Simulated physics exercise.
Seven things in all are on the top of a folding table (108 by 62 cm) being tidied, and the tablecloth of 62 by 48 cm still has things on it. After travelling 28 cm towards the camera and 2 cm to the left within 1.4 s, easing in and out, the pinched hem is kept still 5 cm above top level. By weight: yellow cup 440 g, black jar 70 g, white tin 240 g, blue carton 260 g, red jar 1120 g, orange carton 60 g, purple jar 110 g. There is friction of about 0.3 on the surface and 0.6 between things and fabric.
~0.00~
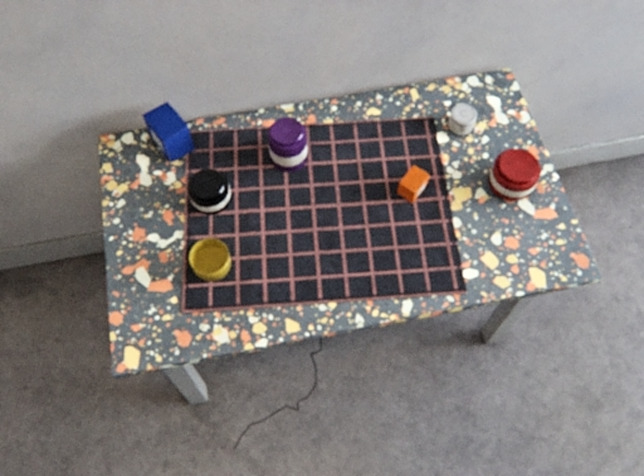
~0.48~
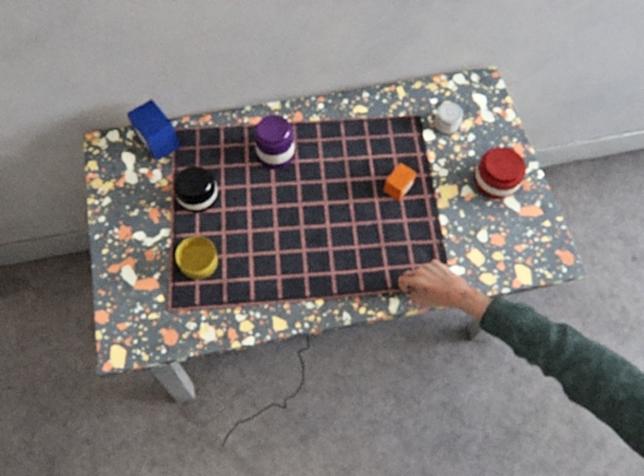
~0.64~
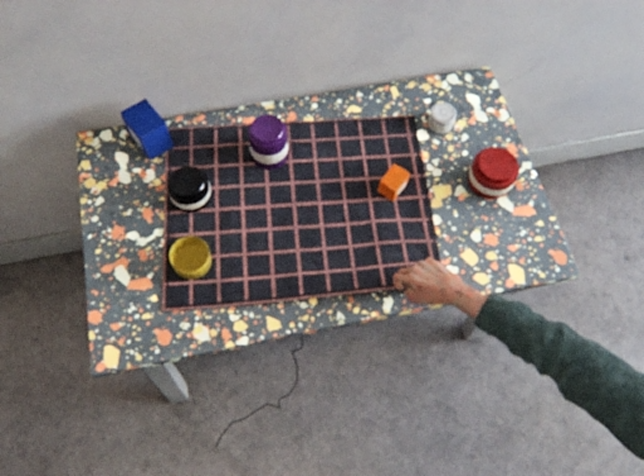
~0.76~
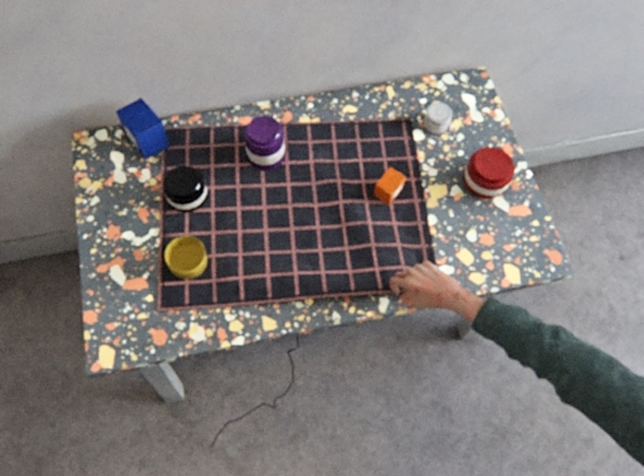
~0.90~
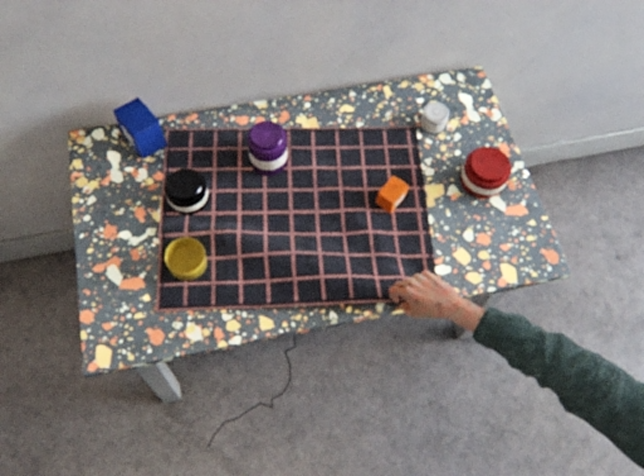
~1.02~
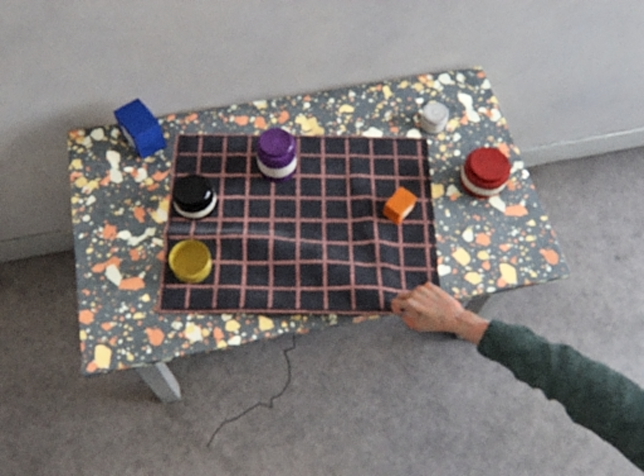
On a speckled folding table, a hand pinches the near right corner of a dark checked cloth and draws it slightly towards the camera, shifting the yellow, black, purple and orange items on it while the others stay put.
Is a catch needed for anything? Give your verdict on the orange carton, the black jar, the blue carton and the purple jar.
Result: Orange carton: Off; black jar: On; blue carton: On; purple jar: On.
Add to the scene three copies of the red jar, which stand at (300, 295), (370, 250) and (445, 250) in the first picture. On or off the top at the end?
In turn: Drops off, drops off, falls off.
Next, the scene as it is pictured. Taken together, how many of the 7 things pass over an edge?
That gives 1.
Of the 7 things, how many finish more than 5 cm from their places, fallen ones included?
4.
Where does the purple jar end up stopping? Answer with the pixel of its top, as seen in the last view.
Last view, top position: About (355, 207).
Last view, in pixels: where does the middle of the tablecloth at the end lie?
(359, 291), roughly.
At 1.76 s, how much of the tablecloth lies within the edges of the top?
I'd say close to 70 per cent of it.
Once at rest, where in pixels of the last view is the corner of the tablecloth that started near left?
In the final picture you'd find it somewhere near (188, 335).
By 1.3 s, 90 % of the tablecloth is still over the top; orange carton 16 cm off its start, purple jar 13 cm off its start, black jar 9 cm off its start.
By 1.5 s, 80 % of the tablecloth is still over the top; orange carton 23 cm off its start, purple jar 21 cm off its start, black jar 15 cm off its start.
By 1.8 s, 70 % of the tablecloth is still over the top; orange carton 30 cm off its start at (439, 289), purple jar 27 cm off its start at (347, 198), black jar 20 cm off its start at (252, 224).
By 2.0 s, 65 % of the tablecloth is still over the top; orange carton over the edge, purple jar 29 cm off its start, black jar 22 cm off its start.
By 3.6 s, 65 % of the tablecloth is still over the top; orange carton over the edge, purple jar 30 cm off its start at (355, 207), black jar 22 cm off its start at (259, 231), blue carton 0 cm off its start at (136, 117).
